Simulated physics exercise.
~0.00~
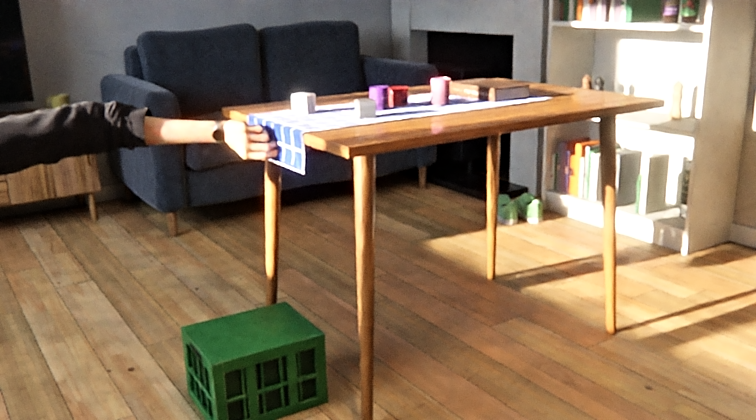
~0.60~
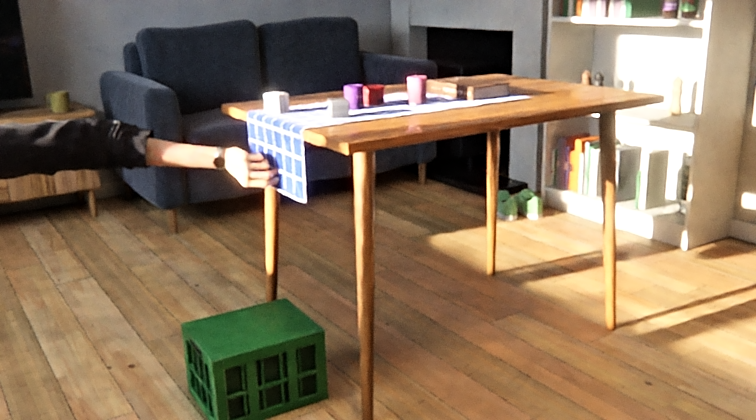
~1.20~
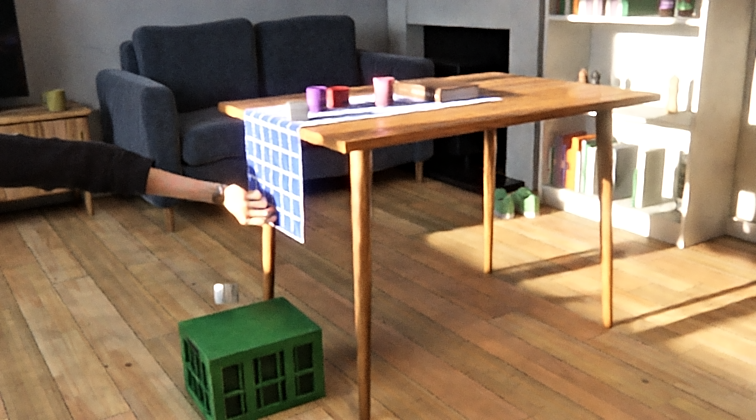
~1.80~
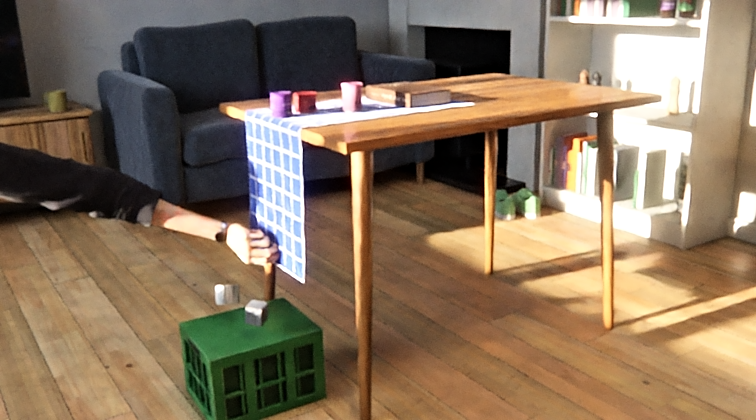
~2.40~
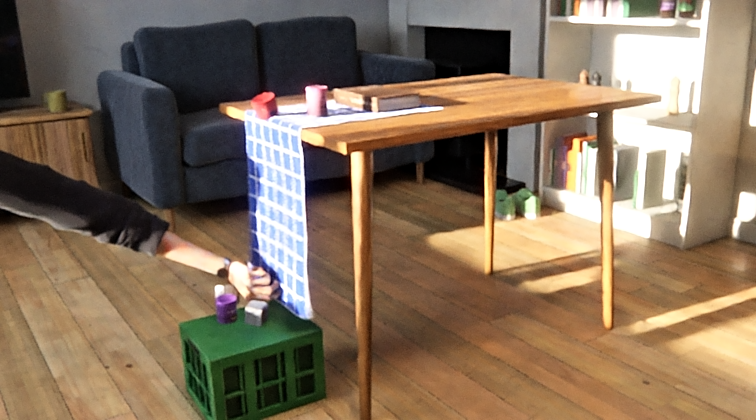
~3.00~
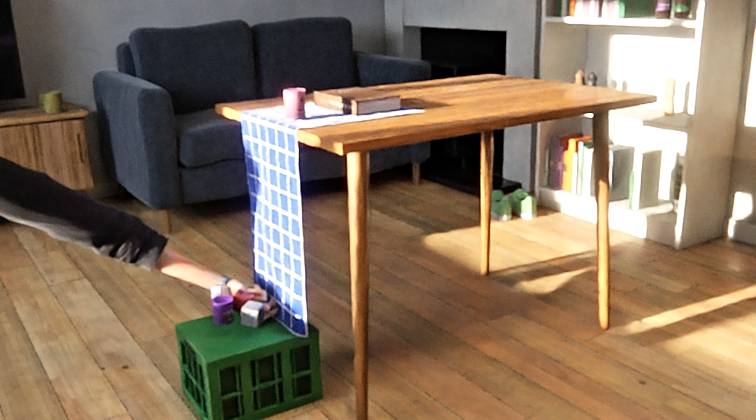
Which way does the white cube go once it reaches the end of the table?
It moves down, dropping from the table end towards the green crate below.
